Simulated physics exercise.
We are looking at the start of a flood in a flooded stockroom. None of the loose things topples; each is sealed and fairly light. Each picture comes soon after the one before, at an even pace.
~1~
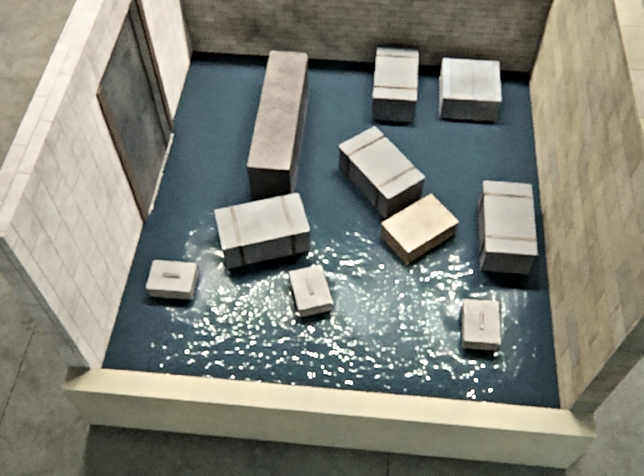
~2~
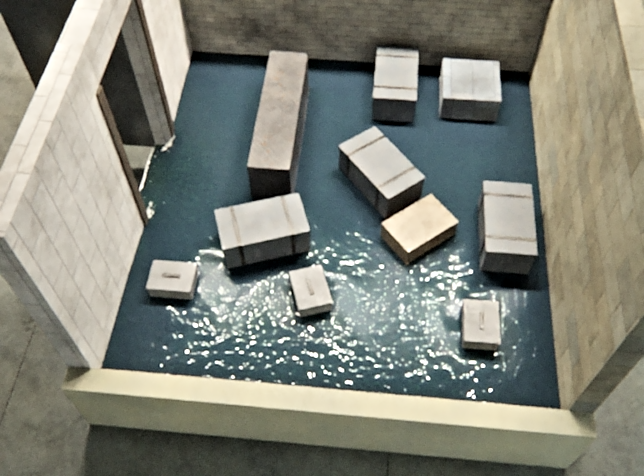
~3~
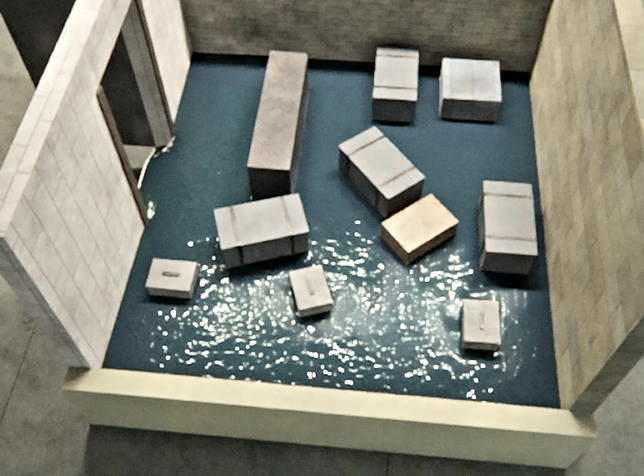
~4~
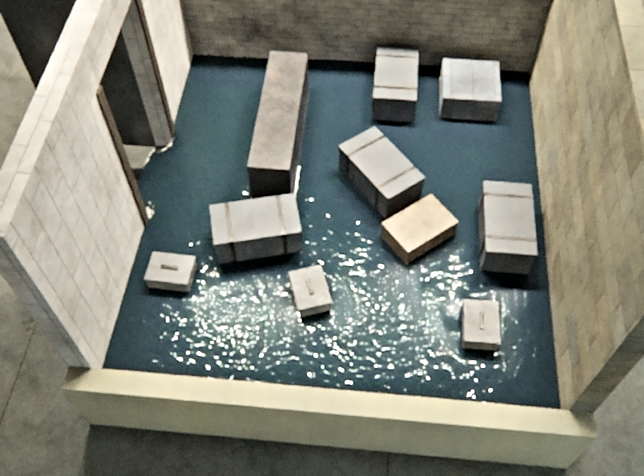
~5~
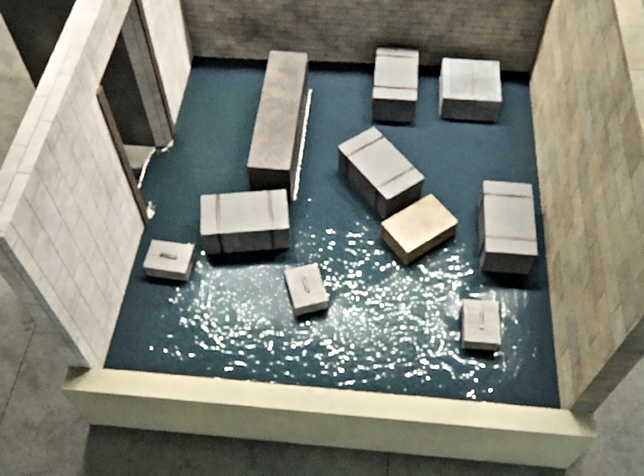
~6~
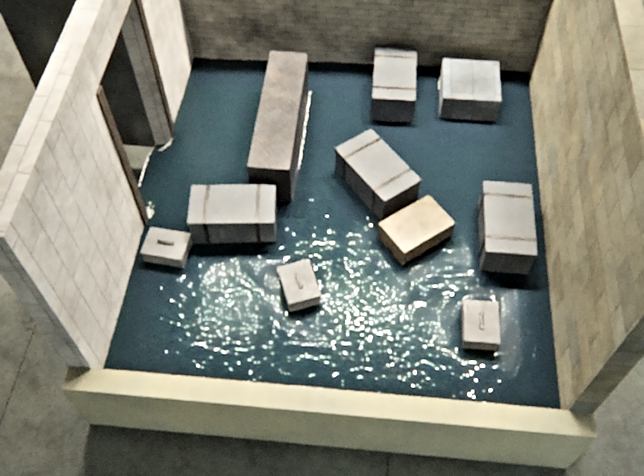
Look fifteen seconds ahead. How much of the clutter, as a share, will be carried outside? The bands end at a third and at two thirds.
In the middle third.
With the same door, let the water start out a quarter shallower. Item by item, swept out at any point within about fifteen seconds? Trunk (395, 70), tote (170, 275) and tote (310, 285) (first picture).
In order, held back, flushed away and flushed away.
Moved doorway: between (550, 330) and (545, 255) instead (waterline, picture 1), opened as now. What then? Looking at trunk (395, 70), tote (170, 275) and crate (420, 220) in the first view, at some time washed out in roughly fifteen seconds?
In that order: Inside, no, washed out.
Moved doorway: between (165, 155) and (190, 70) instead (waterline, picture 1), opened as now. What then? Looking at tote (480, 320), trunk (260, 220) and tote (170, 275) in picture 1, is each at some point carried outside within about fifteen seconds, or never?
Sequentially: Remains indoors, leaves the room, leaves the room.
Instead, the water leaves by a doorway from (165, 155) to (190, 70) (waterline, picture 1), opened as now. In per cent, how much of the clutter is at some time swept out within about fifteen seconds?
Share out: Near 40 %.
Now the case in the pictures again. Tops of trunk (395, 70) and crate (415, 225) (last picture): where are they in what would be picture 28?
Estimate: (329, 69), then (296, 249).
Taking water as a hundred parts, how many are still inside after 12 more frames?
72 %.
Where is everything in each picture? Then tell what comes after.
The first picture shows a tote at (172, 276) floats; a trunk at (262, 220), afloat; 0 of 8 have shifted.
The second picture shows a tote at (172, 276), afloat; a trunk at (262, 220), afloat; 0 of 8 have shifted.
The third picture shows a tote at (171, 274) floats; a trunk at (261, 221), afloat; 0 of 8 have shifted.
The fourth picture shows a tote at (170, 268), afloat, close to its start; a trunk at (255, 218), afloat, close to its start; 2 of 8 have shifted.
The fifth picture shows a tote at (169, 256) floats, close to its start; a trunk at (244, 212), afloat, close to its start; 2 of 8 have shifted.
The sixth picture shows a tote at (166, 243), afloat, a stride from its start; a trunk at (232, 204), afloat, a stride from its start; 3 of 8 have shifted.
A moment on, 0 of 8 are out; 8 afloat.
Next, 2 of 8 are out; 6 afloat.
Later, 3 of 8 are out; 5 afloat.
In the end, 3 of 8 are out; 5 afloat.
